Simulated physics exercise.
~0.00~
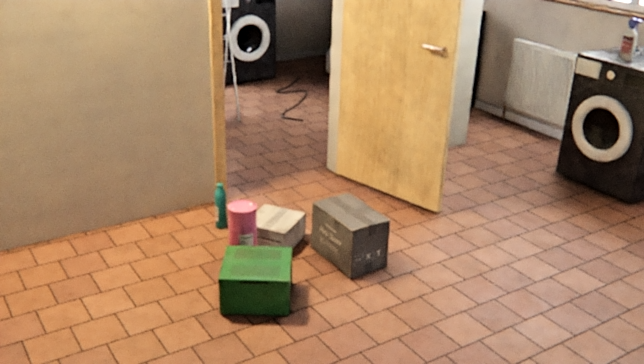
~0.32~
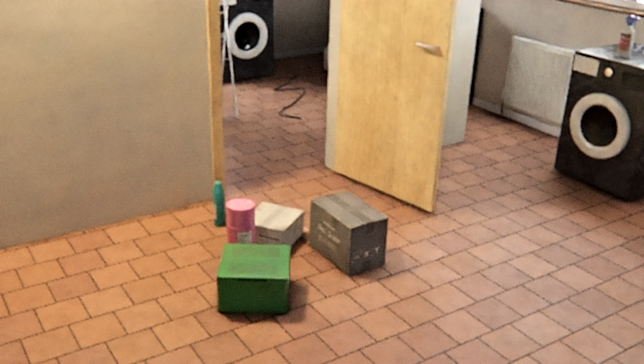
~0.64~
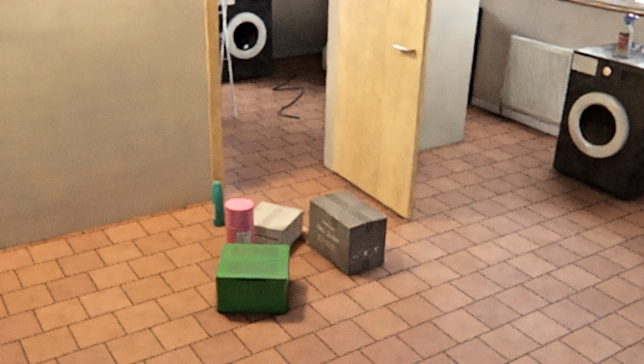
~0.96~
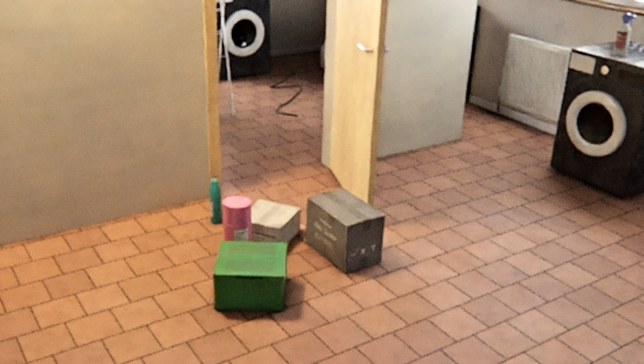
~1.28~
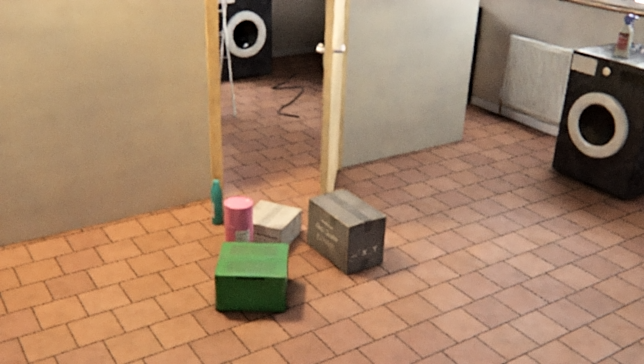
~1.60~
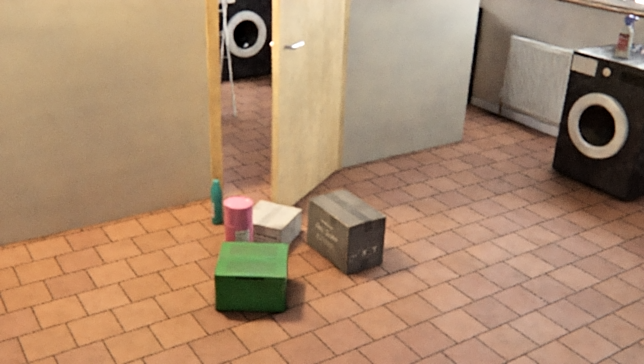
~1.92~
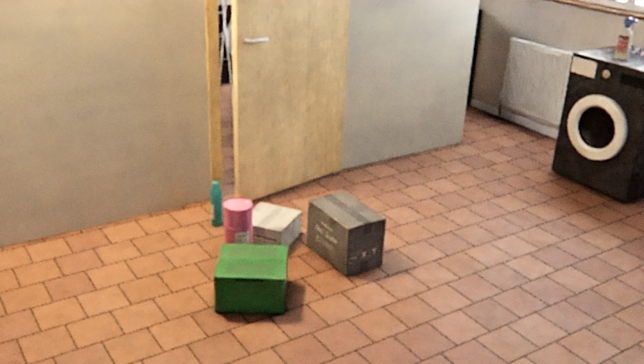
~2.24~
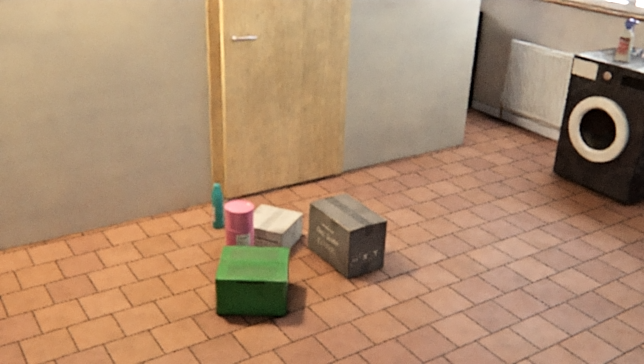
A wooden door swinging steadily shut behind boxes, a pink canister and a turquoise bottle standing undisturbed on a tiled floor.
